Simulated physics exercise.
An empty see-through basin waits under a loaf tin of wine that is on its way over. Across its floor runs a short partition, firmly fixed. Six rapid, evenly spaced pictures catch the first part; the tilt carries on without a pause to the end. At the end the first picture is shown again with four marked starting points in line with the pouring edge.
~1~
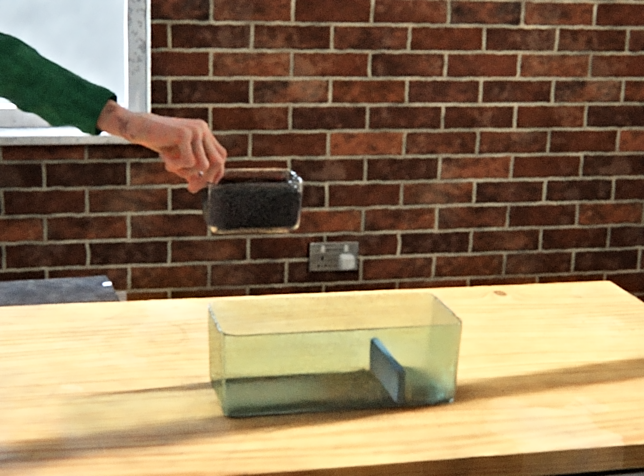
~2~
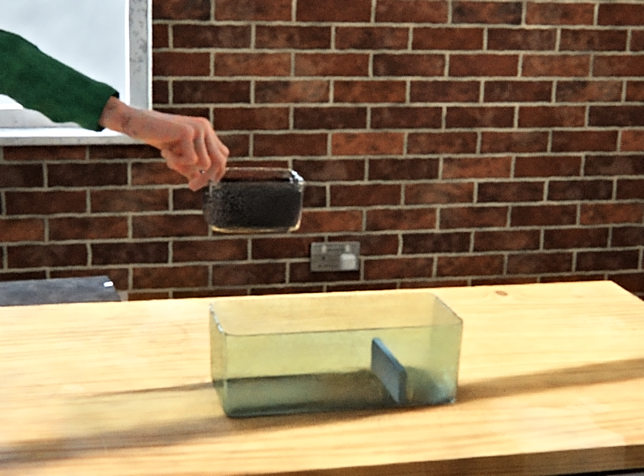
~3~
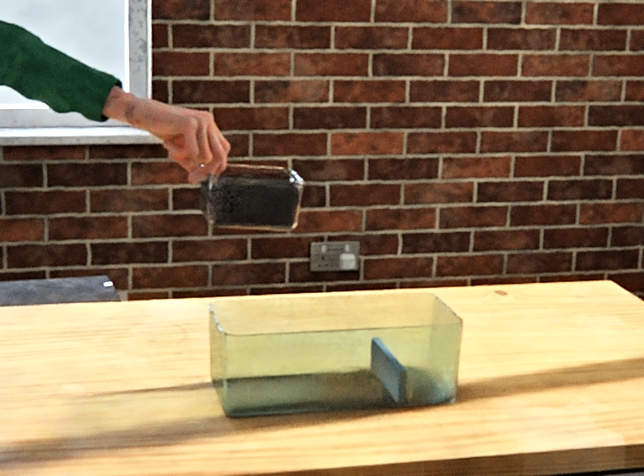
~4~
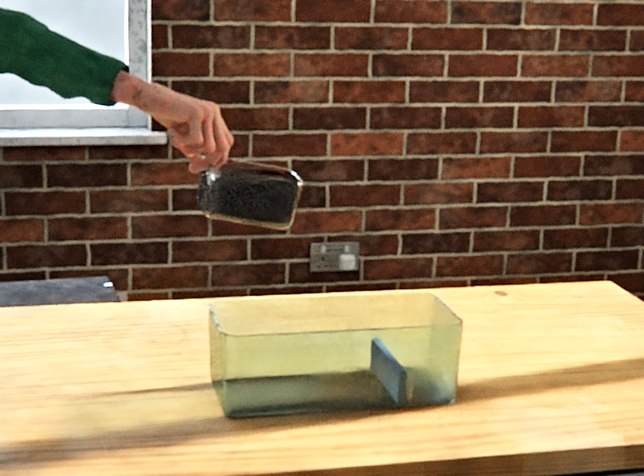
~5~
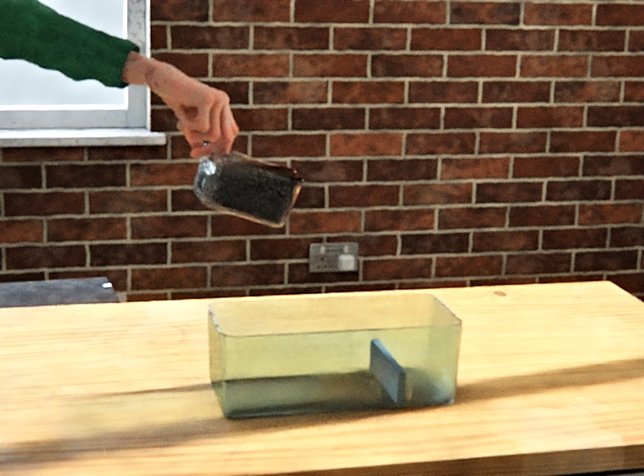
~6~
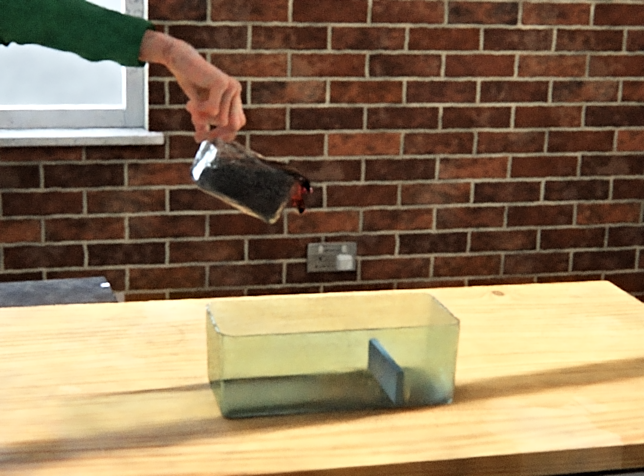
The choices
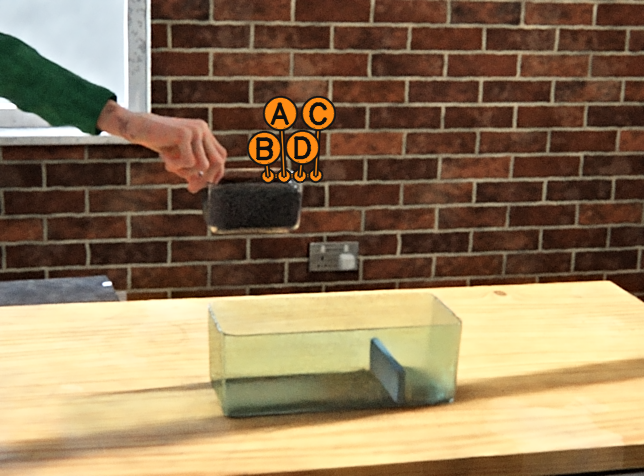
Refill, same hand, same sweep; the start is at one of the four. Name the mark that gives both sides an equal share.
Use spot C.
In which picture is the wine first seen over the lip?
Picture 5.
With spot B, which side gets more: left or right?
The left one.
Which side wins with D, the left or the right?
The left one.
On the marked copy, A at (284, 176); B at (268, 176); C at (315, 175); D at (299, 175).
For spot A, about 93 % ends left of the wall and 4 % right of it; 3 % is lost outside.
For spot B, about 93 % ends left of the wall and 5 % right of it.
For spot C, about 46 % ends left of the wall and 51 % right of it; 3 % is lost outside.
For spot D, about 76 % ends left of the wall and 22 % right of it.
